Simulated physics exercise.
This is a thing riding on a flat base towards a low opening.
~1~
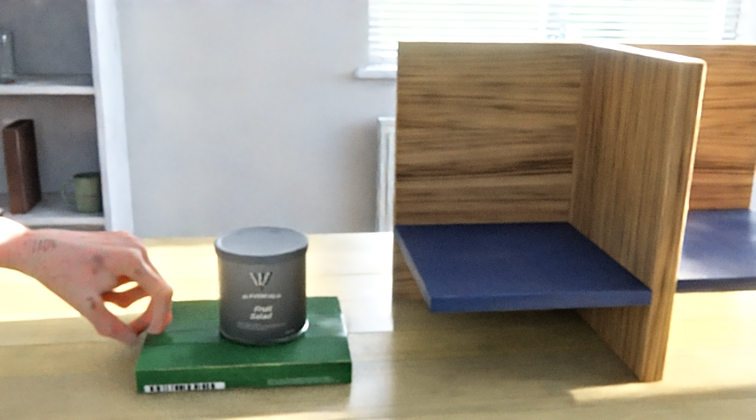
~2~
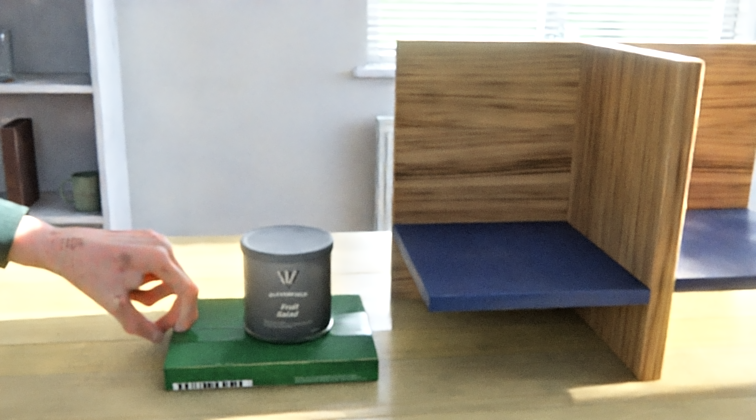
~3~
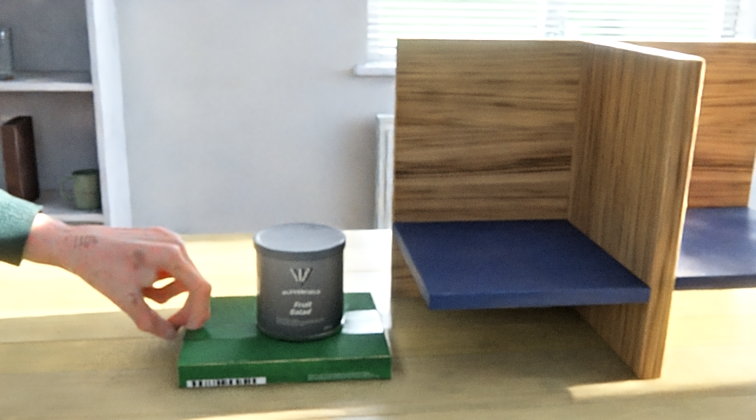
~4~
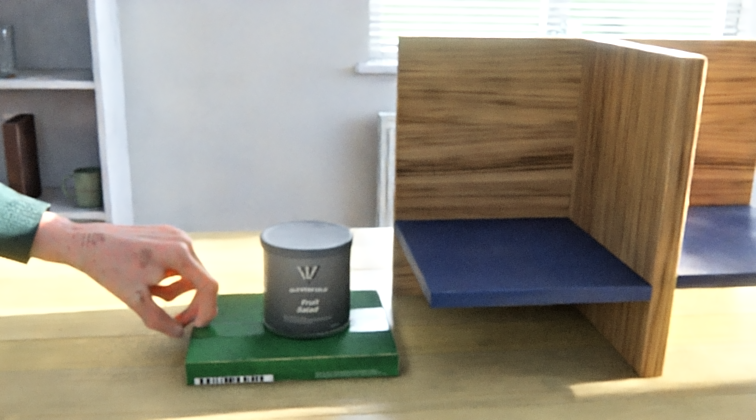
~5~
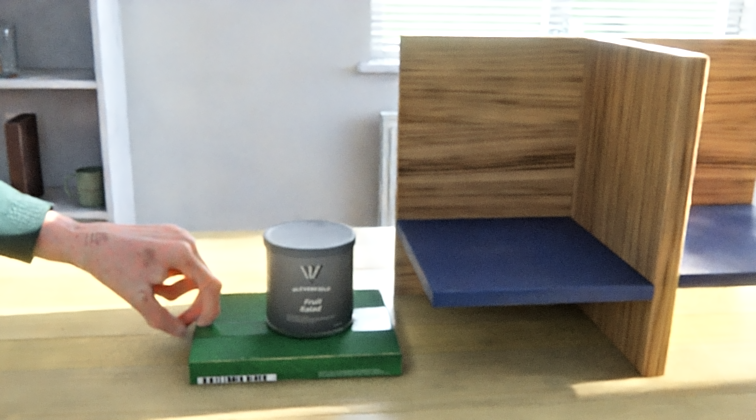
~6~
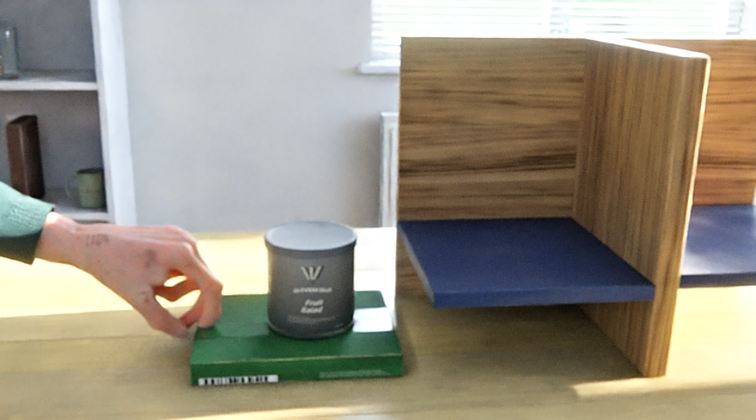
On a pale wooden tabletop in a bright room, seen from the front at a slightly raised angle, a white wall, window blinds and shelving stand behind. A dark grey pot sits on a flat green box at left, beside a wood-grained unit with a blue shelf at right. A hand at left slides the box and pot a short way right, then barely moves.
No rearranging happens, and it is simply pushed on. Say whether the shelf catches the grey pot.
Collides.
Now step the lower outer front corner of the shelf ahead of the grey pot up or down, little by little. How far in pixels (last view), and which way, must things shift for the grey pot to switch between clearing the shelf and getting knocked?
40 pixels up.
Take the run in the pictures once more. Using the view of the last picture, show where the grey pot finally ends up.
Around (372, 286).
Then, 1.48 s later than the last frame, grey pot pushed back on its carrier near (368, 278).
Then, 2.10 s later than the last frame, grey pot tilted by 20° near (369, 280).
When it is over, the grey pot is knocked back, near (372, 286).
